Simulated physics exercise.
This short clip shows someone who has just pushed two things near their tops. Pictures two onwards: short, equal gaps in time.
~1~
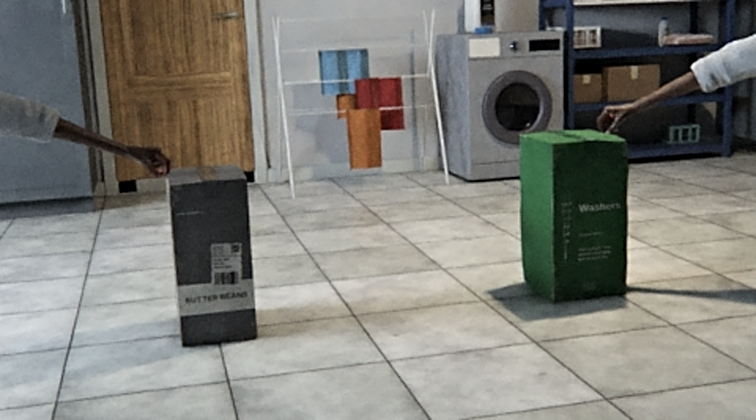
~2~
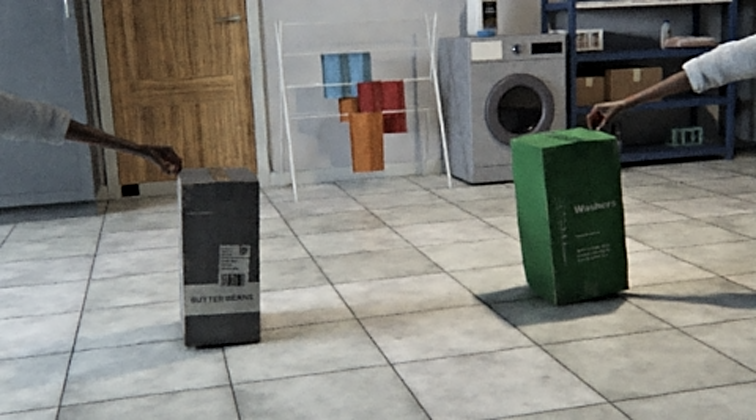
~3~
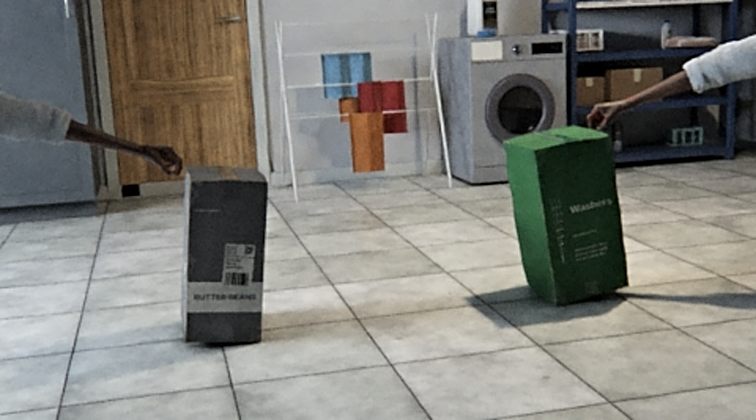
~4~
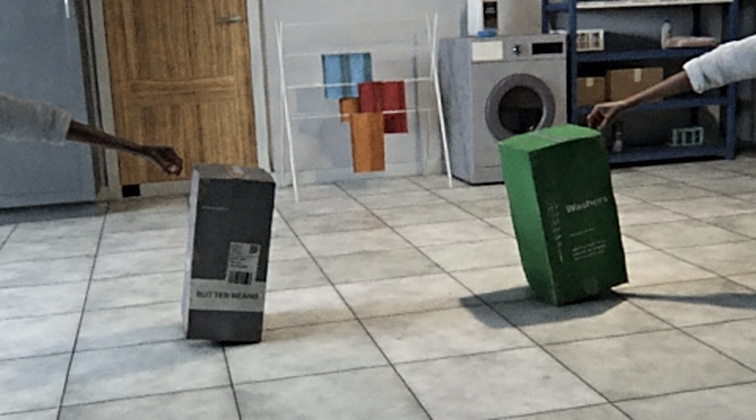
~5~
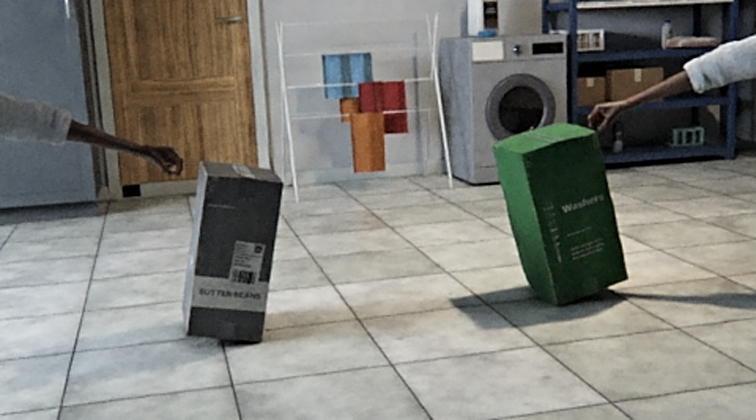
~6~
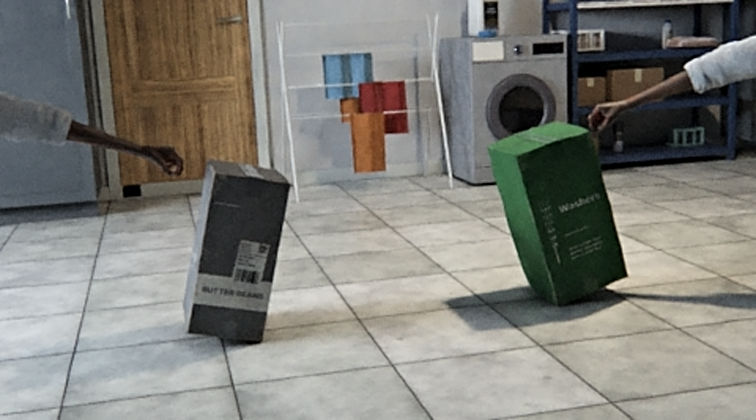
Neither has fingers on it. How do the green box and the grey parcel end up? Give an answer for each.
In the end the green box is lying on its side, the grey parcel is lying on its side.
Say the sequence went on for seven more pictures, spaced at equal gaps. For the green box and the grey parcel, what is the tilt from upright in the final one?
30° and 25°.
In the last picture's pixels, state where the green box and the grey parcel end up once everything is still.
The green box around (525, 259); the grey parcel around (324, 286).
Then, 0.26 s after the last picture, green box 41° off upright near (519, 215); grey parcel 39° off upright near (273, 245).
Then, 0.48 s after the last picture, green box on its side near (486, 248); grey parcel 78° off upright near (319, 271).
At rest, the green box goes down on its side, near (525, 259); the grey parcel goes down on its side, near (324, 286).
